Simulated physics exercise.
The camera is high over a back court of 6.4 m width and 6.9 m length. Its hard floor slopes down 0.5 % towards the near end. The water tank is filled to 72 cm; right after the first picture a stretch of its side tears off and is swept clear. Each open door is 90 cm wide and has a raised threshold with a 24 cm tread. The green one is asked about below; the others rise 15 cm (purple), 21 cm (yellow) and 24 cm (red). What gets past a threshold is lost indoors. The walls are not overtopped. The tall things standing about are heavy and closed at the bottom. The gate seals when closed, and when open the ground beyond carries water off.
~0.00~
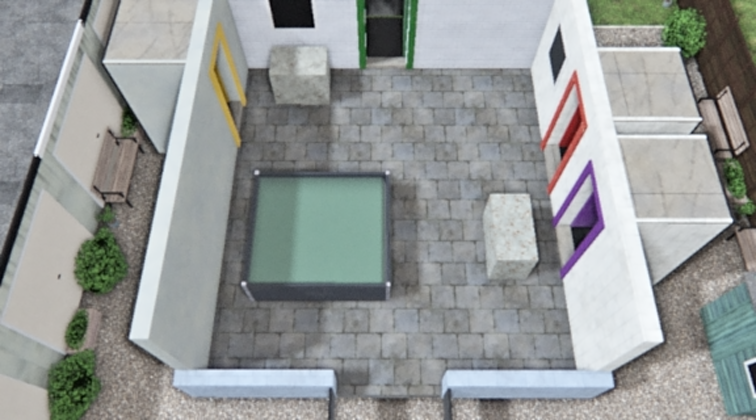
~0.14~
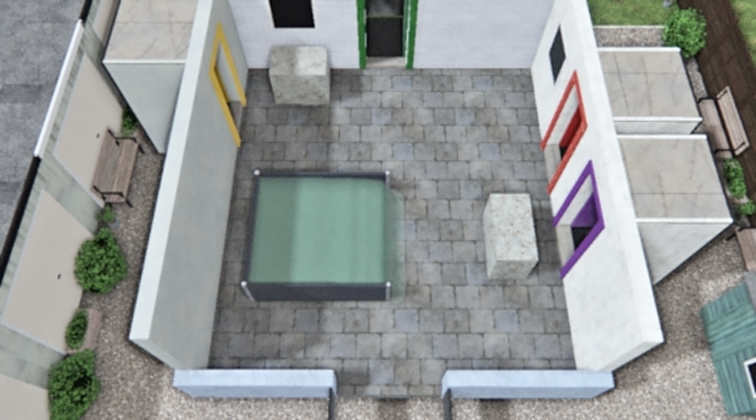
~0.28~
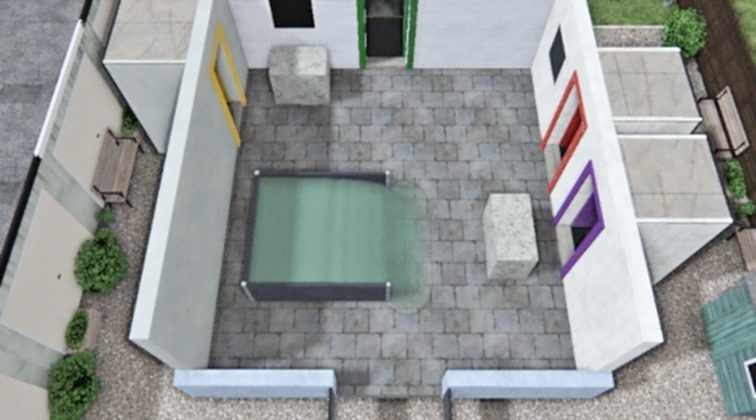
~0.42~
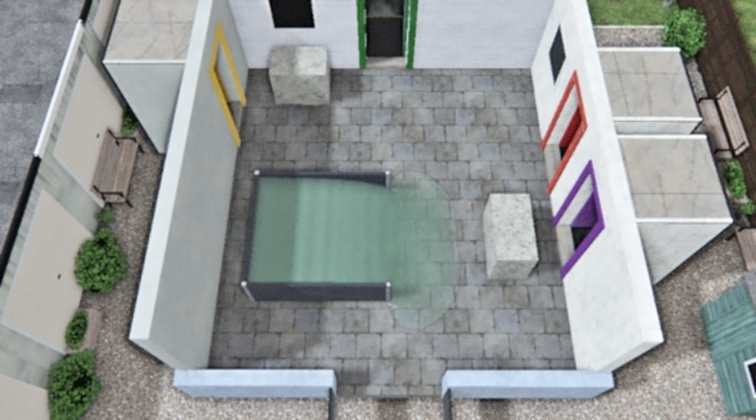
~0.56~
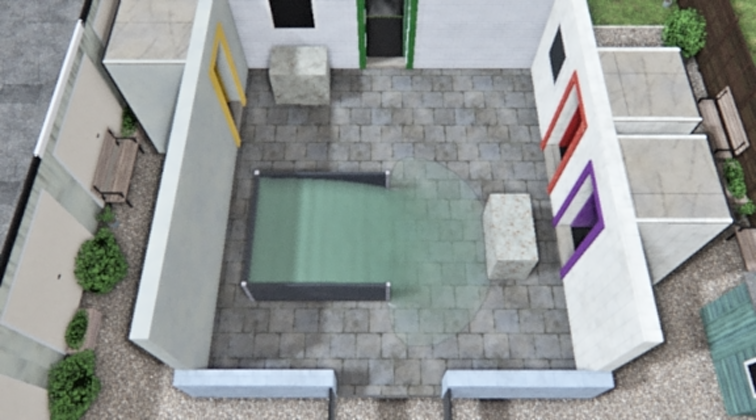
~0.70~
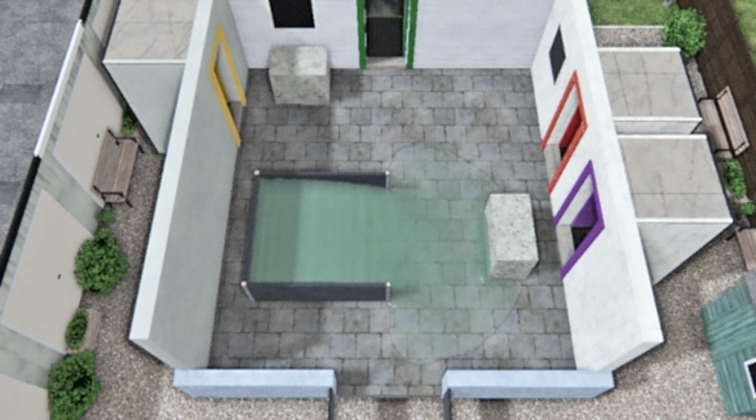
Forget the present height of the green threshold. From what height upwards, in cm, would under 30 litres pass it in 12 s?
It would have to be roughly 8 cm high.
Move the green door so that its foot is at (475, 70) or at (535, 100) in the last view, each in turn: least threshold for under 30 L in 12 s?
About 19 and 19 cm.
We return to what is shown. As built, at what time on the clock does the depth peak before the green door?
Near 9.0 s.
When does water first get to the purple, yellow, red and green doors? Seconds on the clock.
Purple 1.6 s, yellow 5.5 s, red 1.1 s, green 3.4 s.
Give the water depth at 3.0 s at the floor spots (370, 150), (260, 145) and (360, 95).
Roughly 0, 0 and 0 cm, in turn.
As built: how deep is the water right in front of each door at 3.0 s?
In cm: Purple 13, yellow 0, red 22, green 0.
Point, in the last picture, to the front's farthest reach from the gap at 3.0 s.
At about (528, 70).
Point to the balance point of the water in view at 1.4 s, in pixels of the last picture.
Near (379, 243).
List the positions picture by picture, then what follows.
The first picture shows still water, 72 cm deep, in the water tank at (320, 228); the green door at (387, 36) is dry.
In the second picture, the gap is at (386, 238), the front 0.3 m out at (401, 296); the back of the water tank holds 72 cm.
In the third picture, water pours out at (386, 240) and has run 0.8 m, to (427, 290); about 13 cm deep outside, 72 cm at the back.
In the fourth picture, water pours out at (386, 240) and has run 1.3 m, to (456, 278); about 11 cm deep outside, 72 cm at the back.
In the fifth picture, water pours out at (386, 240) and has run 1.9 m, to (487, 275); about 9 cm deep outside, 70 cm at the back.
In the sixth picture, water pours out at (386, 241) and has run 2.4 m, to a hidden place; about 8 cm deep outside, 62 cm at the back; the green door at (387, 36), 4.4 m from the gap, is still 2.4 m from the nearest water.
After 1.4 s water covers 35 % of the floor, deepest (50 cm) near (469, 245); it has not reached the green door.
After 3.0 s water covers 45 % of the floor, deepest (42 cm) near (513, 76); it has not reached the green door.
After 12.0 s water covers 100 % of the floor, deepest (15 cm) near (249, 69); 8 cm at the green door, 18 litres in over its 9 cm threshold.
At the green door as built, the water arrived by 3.4 s and peaked near 13 cm at 9.0 s.
With a threshold of 6.5 cm, 52 litres would have come in within the 12 s; with 10.5 cm, 7 litres. So under 30 litres takes about 8 cm.
